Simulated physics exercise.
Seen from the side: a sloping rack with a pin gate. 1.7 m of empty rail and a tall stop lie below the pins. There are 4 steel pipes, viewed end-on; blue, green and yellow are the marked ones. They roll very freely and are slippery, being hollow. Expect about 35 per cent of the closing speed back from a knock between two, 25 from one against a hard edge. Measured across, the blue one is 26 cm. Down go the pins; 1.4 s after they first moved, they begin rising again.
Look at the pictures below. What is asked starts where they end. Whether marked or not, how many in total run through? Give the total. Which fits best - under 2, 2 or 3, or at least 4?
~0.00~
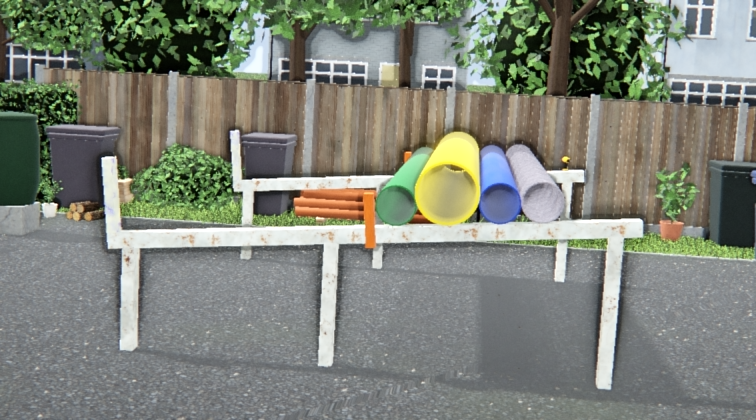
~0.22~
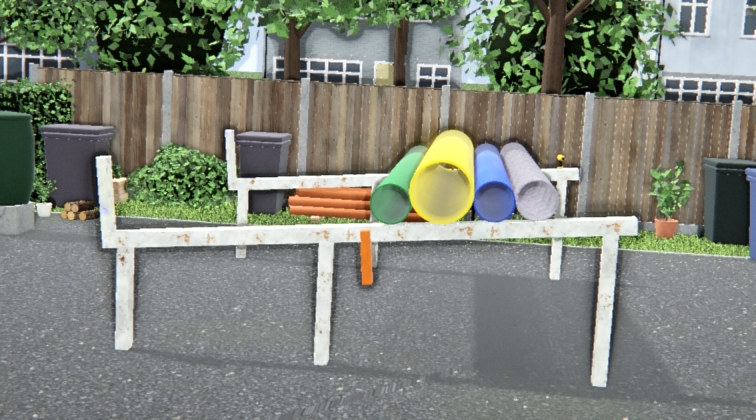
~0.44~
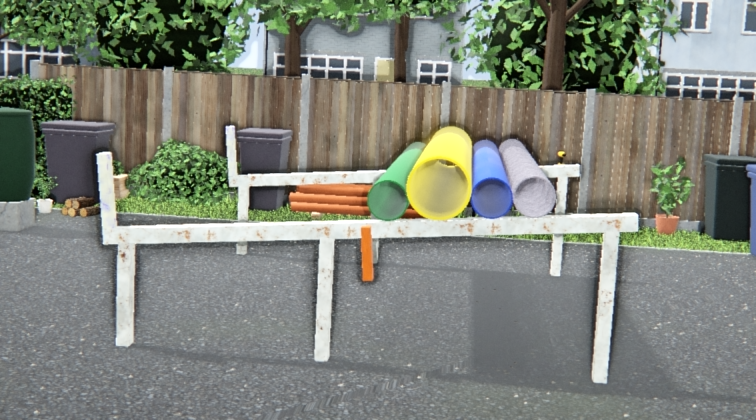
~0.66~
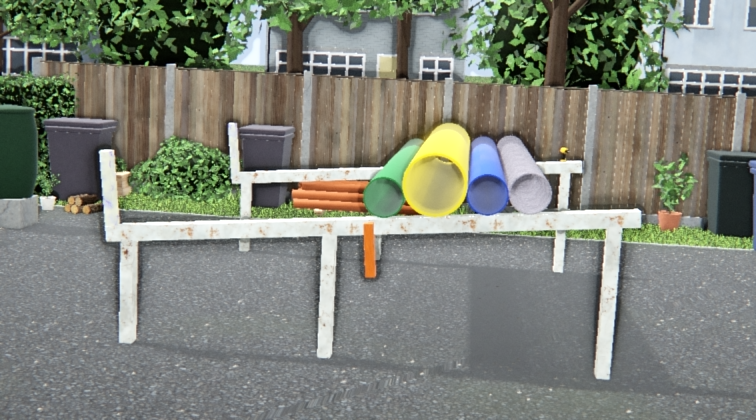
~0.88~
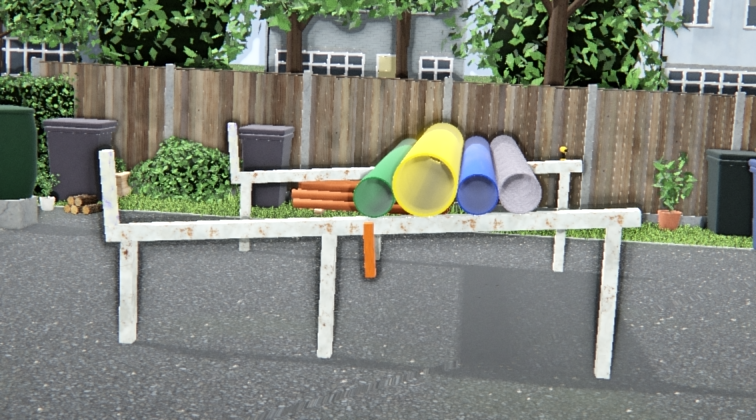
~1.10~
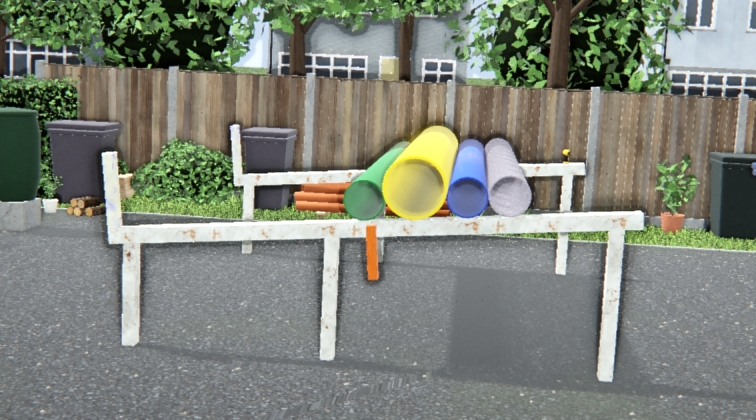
I would say 2 or 3.
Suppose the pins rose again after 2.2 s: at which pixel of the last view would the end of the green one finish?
Near pixel (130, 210).
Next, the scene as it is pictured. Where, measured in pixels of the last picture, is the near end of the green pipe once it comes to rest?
I'd say somewhere close to (134, 208).
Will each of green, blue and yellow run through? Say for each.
Green passes the pins; blue is held back; yellow gets through.
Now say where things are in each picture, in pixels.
In the first picture, blue at (500, 203), green at (396, 206), yellow at (447, 194); pins up; the rack falls 5°.
In the second picture, blue at (495, 202), green at (390, 205), yellow at (442, 192); pins down.
In the third picture, blue at (492, 198), green at (387, 201), yellow at (439, 188); pins down.
In the fourth picture, blue at (488, 195), green at (383, 198), yellow at (435, 185); pins down; the first has rolled 5 cm.
In the fifth picture, blue at (478, 195), green at (373, 198), yellow at (425, 185); pins down; the first has rolled 15 cm.
In the sixth picture, blue at (467, 198), green at (364, 201), yellow at (415, 188); pins down; the first has rolled 20 cm.
After 1.3 s, blue is on the rails, 50 cm above the pins, rolling left; green is on the rails, 15 cm below the pins, rolling left; yellow is on the rails, 20 cm above the pins, rolling left; 1 below the pins.
After 1.6 s, blue is on the rails, 35 cm above the pins, rolling left; green is on the rails, 30 cm below the pins, rolling left; yellow is in the air, 10 cm above the pins, rolling left; 1 below the pins.
After 1.8 s, blue is on the rails, 20 cm above the pins, rolling left; green is on the rails, 45 cm below the pins, rolling left; yellow is in the air, 5 cm above the pins, rolling left; 1 below the pins.
After 2.1 s, blue is on the rails, 15 cm above the pins; green is on the rails, 65 cm below the pins, rolling left; yellow is on the rails, 5 cm below the pins, rolling left; 2 below the pins.
At rest (4.1 s), blue is on the rails, 15 cm above the pins; green is on the rails, 150 cm below the pins; yellow is on the rails, 120 cm below the pins; 2 below the pins.
